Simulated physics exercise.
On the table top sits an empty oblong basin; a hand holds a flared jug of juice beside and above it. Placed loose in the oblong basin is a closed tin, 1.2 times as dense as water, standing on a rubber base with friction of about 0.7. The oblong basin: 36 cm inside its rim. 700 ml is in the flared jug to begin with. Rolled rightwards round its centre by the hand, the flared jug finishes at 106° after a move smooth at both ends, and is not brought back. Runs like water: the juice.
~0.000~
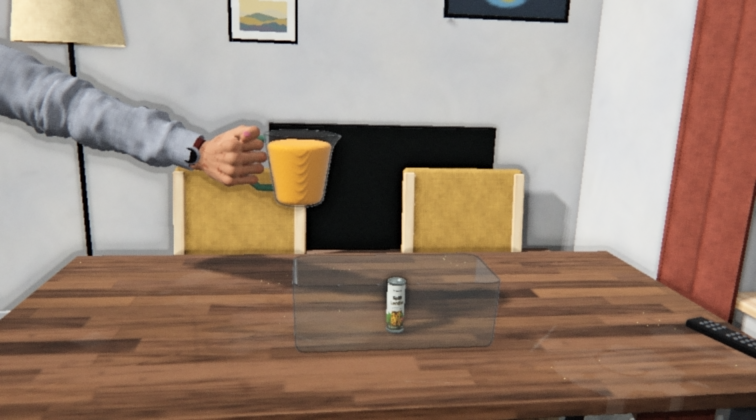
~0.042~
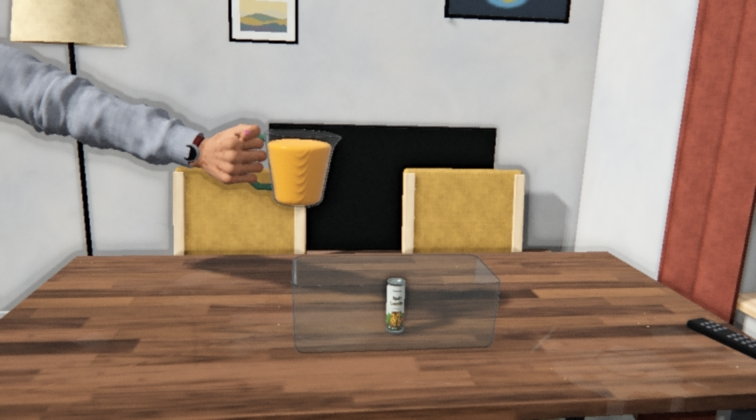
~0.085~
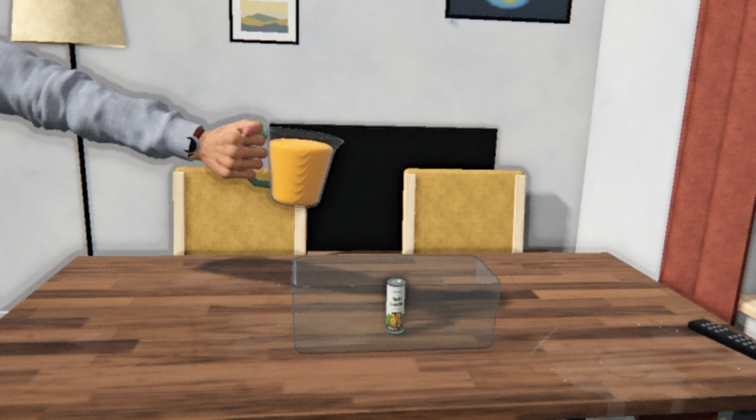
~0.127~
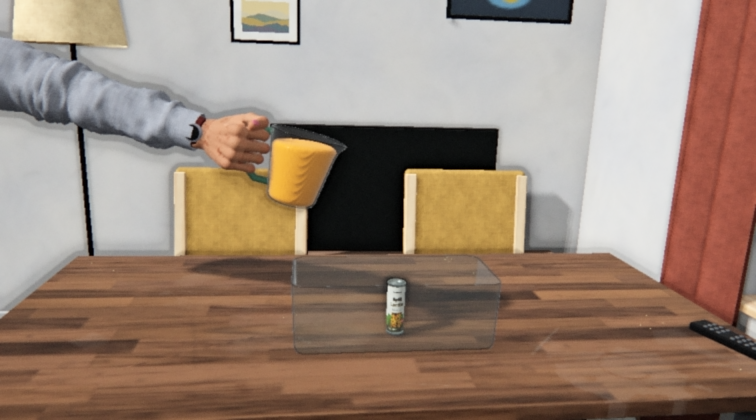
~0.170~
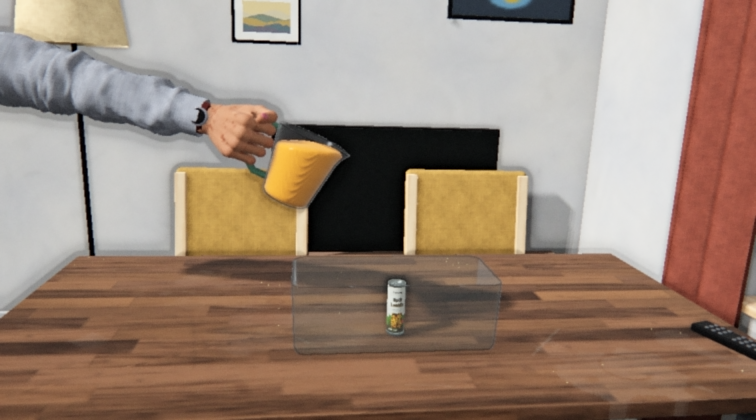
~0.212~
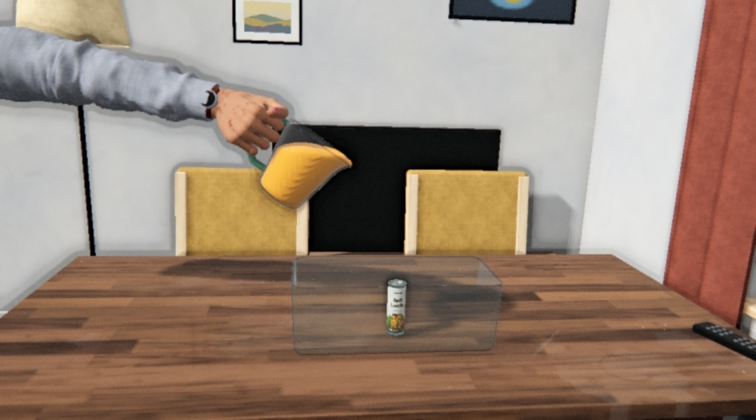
To begin with, a hand holds a jug of orange juice upright above and to the left of a clear oblong basin, where a closed tin stands on a wooden table. The hand then rotates the jug rightwards, slowly at first and then further, until the juice reaches the pouring edge.
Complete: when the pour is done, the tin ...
... has tipped over.
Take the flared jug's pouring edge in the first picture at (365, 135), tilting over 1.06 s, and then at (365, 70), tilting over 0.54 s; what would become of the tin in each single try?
In the first try it remains standing; in the second it remains standing.
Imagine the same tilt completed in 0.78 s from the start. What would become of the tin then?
Outcome - the tin comes down.
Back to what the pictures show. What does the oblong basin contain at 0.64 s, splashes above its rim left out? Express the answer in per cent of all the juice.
76 %, more or less.
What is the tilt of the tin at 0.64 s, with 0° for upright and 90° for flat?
Some 15°.
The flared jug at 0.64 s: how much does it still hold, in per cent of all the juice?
About 7 % is still there.
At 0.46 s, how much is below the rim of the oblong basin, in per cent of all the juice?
Some 16 per cent.
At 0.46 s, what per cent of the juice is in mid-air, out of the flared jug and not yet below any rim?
Estimate: Some 40 % of the total.
By 0.46 s the tilt is 100° and 43 per cent is still to pour; the tin stands where it began.
By 0.64 s the tilt is 106° and 7 per cent is still to pour; the tin leans 16°.
By 0.83 s the tilt is 106° and 0 per cent is still to pour; the tin lies on its side.
By 1.04 s the tilt is 106° and 0 per cent is still to pour; the tin lies on its side.
At rest the tin lies on its side.
